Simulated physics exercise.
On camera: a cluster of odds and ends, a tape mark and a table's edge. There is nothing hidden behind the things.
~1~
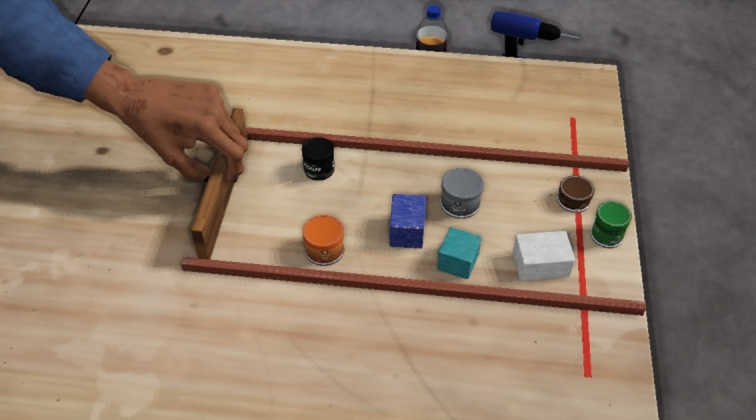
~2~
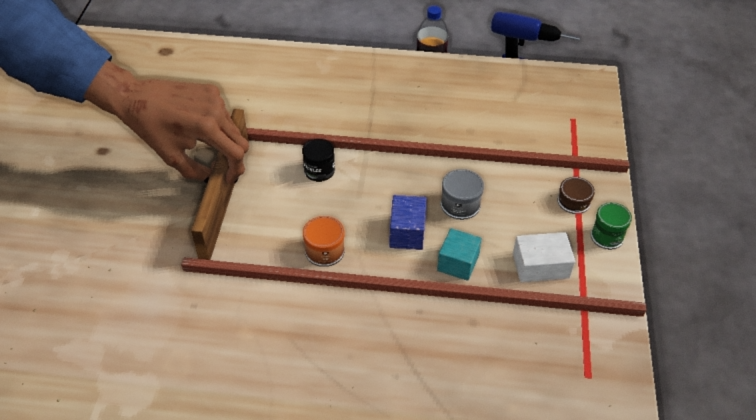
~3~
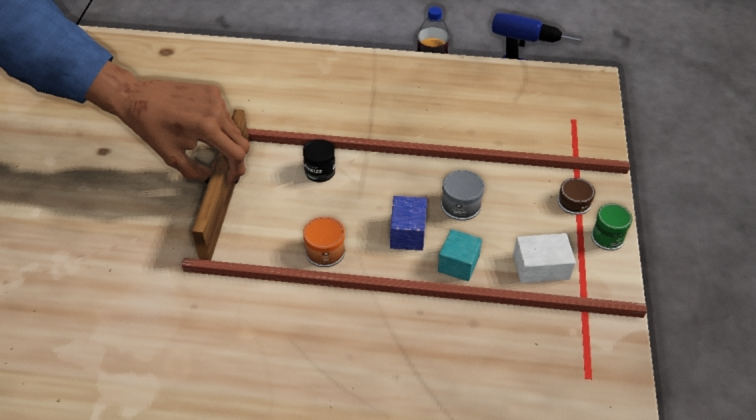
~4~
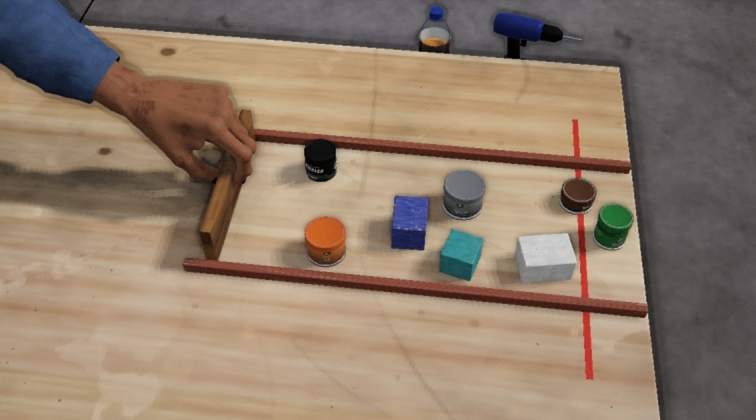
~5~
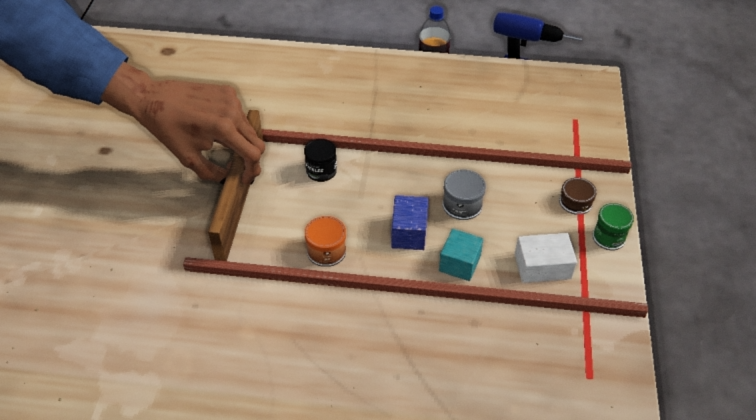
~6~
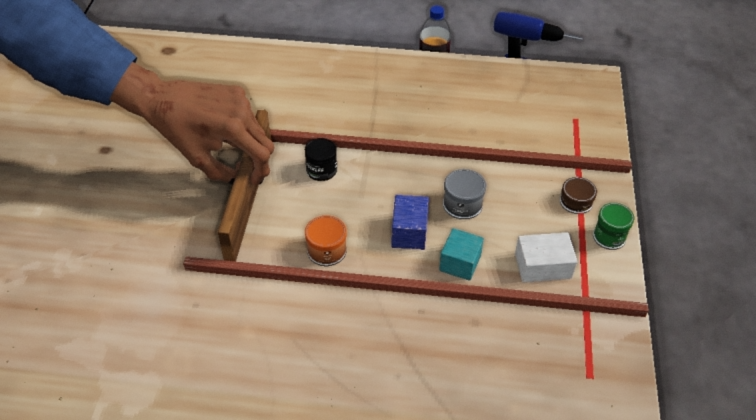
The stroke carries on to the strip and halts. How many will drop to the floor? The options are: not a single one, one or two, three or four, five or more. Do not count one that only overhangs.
Answer: One or two.
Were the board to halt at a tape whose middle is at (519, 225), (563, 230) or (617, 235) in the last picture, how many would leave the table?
Going through each try, you'd get 0, 1 and 4.
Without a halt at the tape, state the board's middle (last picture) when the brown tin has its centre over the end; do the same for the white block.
Near (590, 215), then near (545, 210).
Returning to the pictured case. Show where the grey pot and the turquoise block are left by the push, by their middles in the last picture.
Final centres, first then second: (604, 200), (643, 266).
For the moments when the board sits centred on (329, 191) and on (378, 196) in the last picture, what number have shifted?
Tally: 2; 3.
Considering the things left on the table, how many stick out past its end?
The count is 2.
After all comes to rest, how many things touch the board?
4 of them.
Early on, none off yet; green pot at rest near (613, 227); brown tin at rest near (578, 196); white block at rest near (545, 258).
A while later, none off yet; green pot at rest near (613, 227); brown tin at rest near (578, 196); white block travelled a little near (569, 258).
Finally, the number that fall off is one or two; lost, white block and green pot.
